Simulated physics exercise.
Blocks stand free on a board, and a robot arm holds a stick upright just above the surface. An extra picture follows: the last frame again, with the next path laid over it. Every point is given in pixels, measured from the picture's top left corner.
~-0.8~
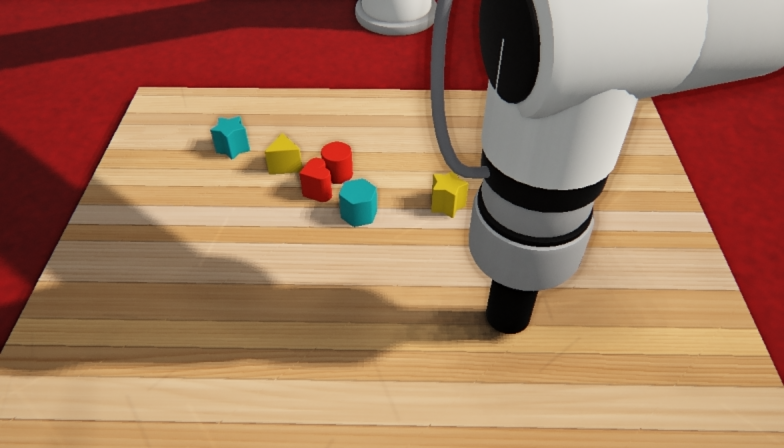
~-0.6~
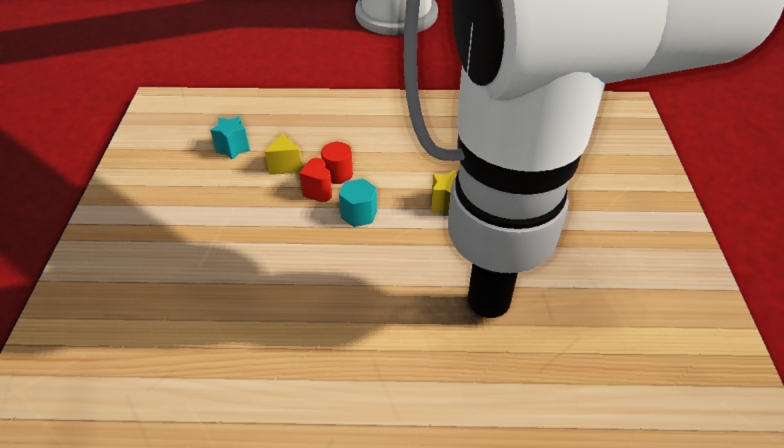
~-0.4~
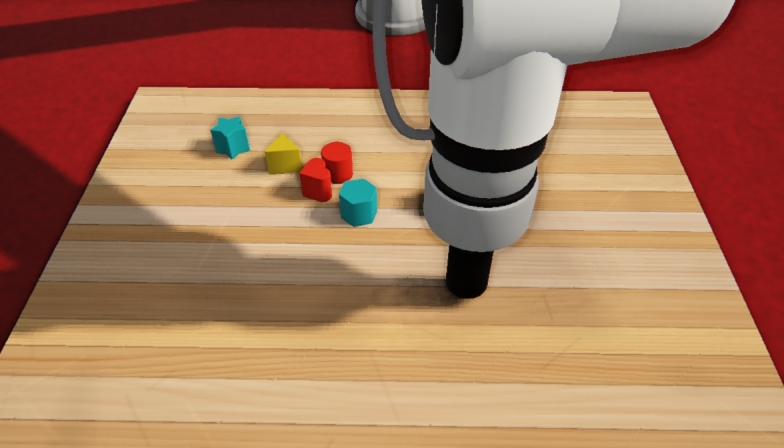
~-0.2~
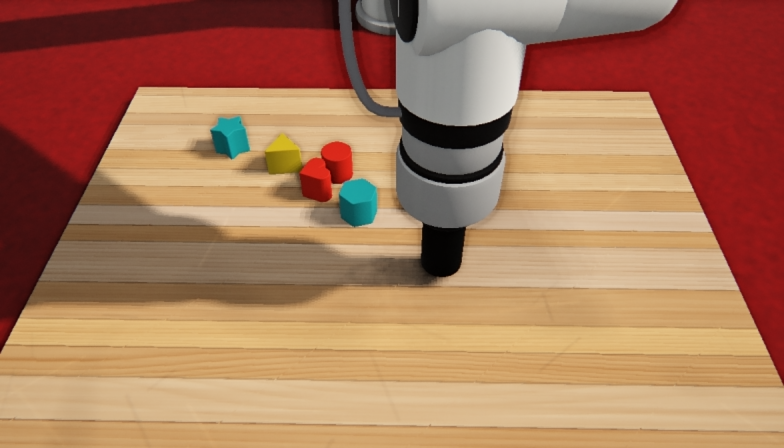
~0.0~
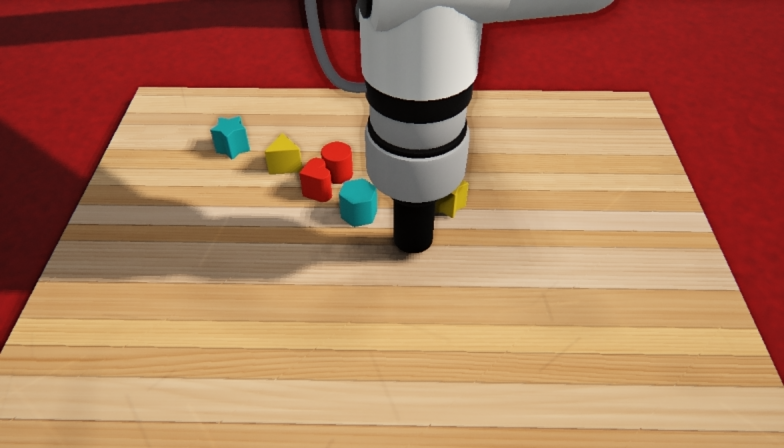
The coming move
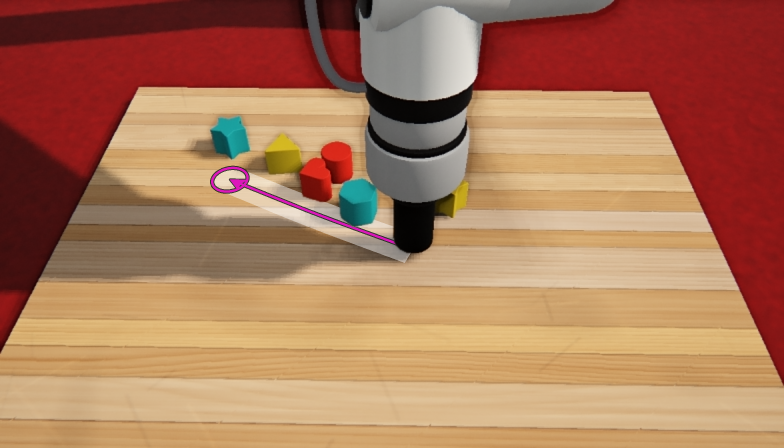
In this clip, a robot arm holding a black stick upright moves steadily up and to the left across a wooden board, passing in front of a yellow block and nearing a turquoise hexagonal block, while the scattered blocks stay still.
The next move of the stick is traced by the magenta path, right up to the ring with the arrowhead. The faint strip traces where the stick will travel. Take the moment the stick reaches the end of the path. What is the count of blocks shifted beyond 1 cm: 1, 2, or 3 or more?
I expect two blocks to be moved by more than 1 cm.
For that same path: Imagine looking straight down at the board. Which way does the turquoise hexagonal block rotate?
Clockwise, looking down.
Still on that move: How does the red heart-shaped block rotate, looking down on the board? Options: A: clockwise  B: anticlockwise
B (anticlockwise)
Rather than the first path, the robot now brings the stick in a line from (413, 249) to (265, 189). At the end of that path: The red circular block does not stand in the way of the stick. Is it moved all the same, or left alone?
Here's my answer: The red circular block gets displaced.
The drawn path runs in a line from (413, 249) to (230, 180).
The first path, step by step. One third of the way, stick (345, 215); red heart-shaped block (313, 167); turquoise hexagonal block (342, 177), turned 10° clockwise.
Two thirds of the way, stick (283, 192); red heart-shaped block (306, 160), turned 25° anticlockwise; red circular block (337, 148); turquoise hexagonal block (338, 170), turned 40° clockwise.
At the end, stick (227, 169); yellow triangular block not moved; red heart-shaped block (306, 160), turned 25° anticlockwise; red circular block (337, 148); turquoise hexagonal block (338, 170), turned 40° clockwise.
